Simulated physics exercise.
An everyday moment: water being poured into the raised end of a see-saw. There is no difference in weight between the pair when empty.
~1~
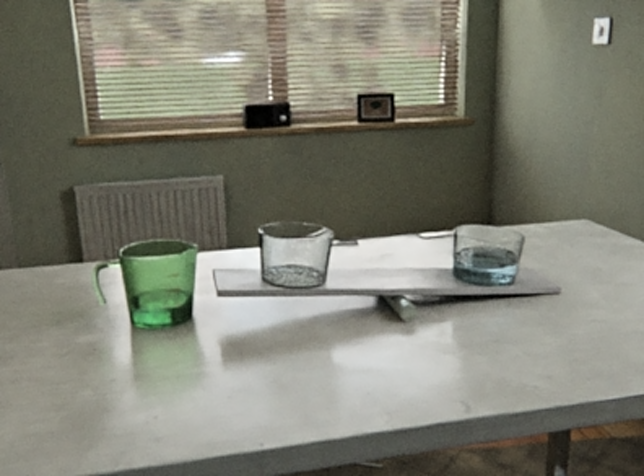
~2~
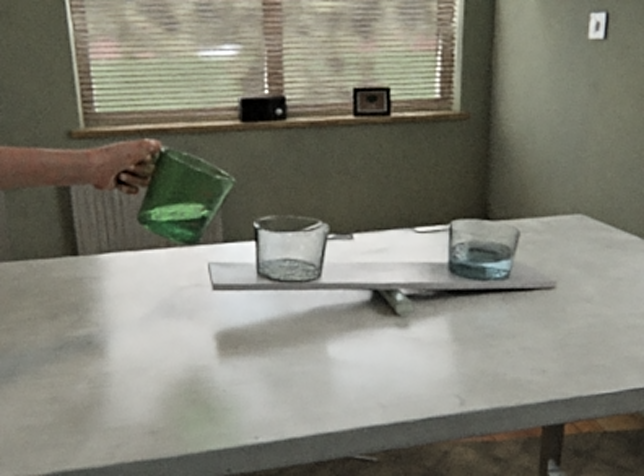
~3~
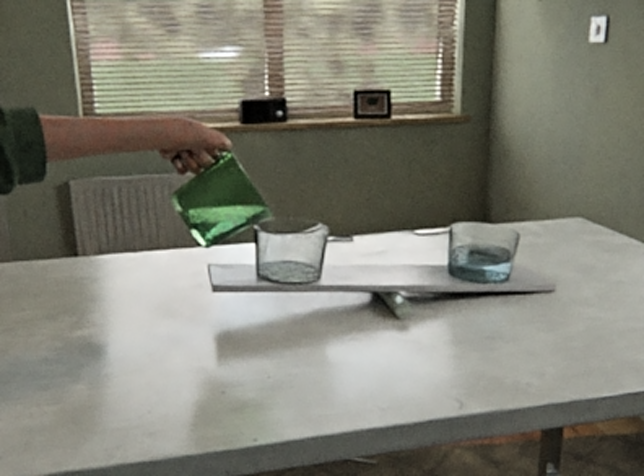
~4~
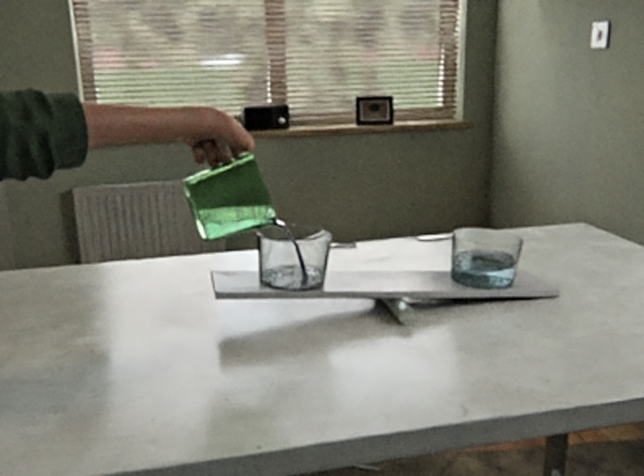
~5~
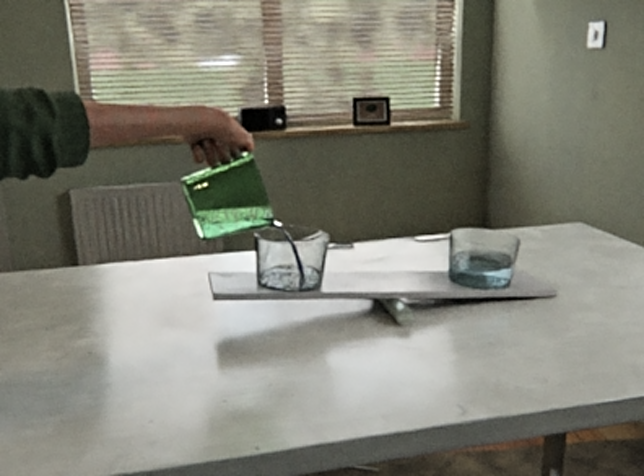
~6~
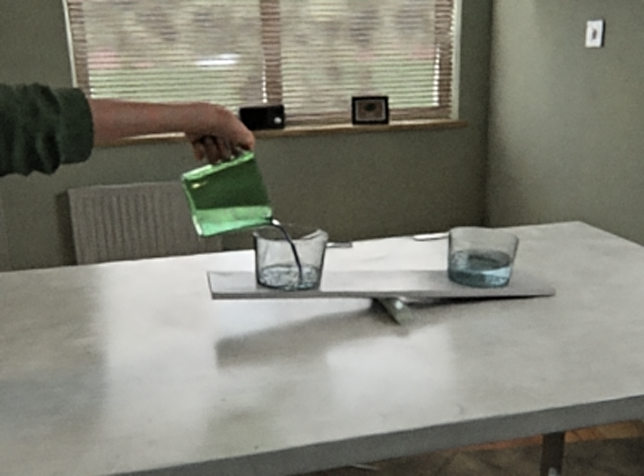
A hand in a dark green sleeve lifts a green measuring jug from the left of a pale grey table, seen from slightly above in a green-walled room with a blind-covered window. A grey see-saw board holds two clear tubs, the left one raised and the right one lower with bluish water. The jug tilts and pours a thin stream into the left tub, while the board stays still.
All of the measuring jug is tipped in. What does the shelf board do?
I expect it will stay put.
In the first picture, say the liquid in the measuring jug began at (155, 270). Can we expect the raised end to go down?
Note: A tilt to the other side.
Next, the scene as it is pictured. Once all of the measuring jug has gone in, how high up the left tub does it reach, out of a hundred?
Level: Roughly 25% of the height.
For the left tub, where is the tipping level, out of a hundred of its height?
About 40 %.
A moment on, the left tub is about a quarter full; the shelf board leans as before.
When it is over, the left tub is about a quarter full; the shelf board leans as before.
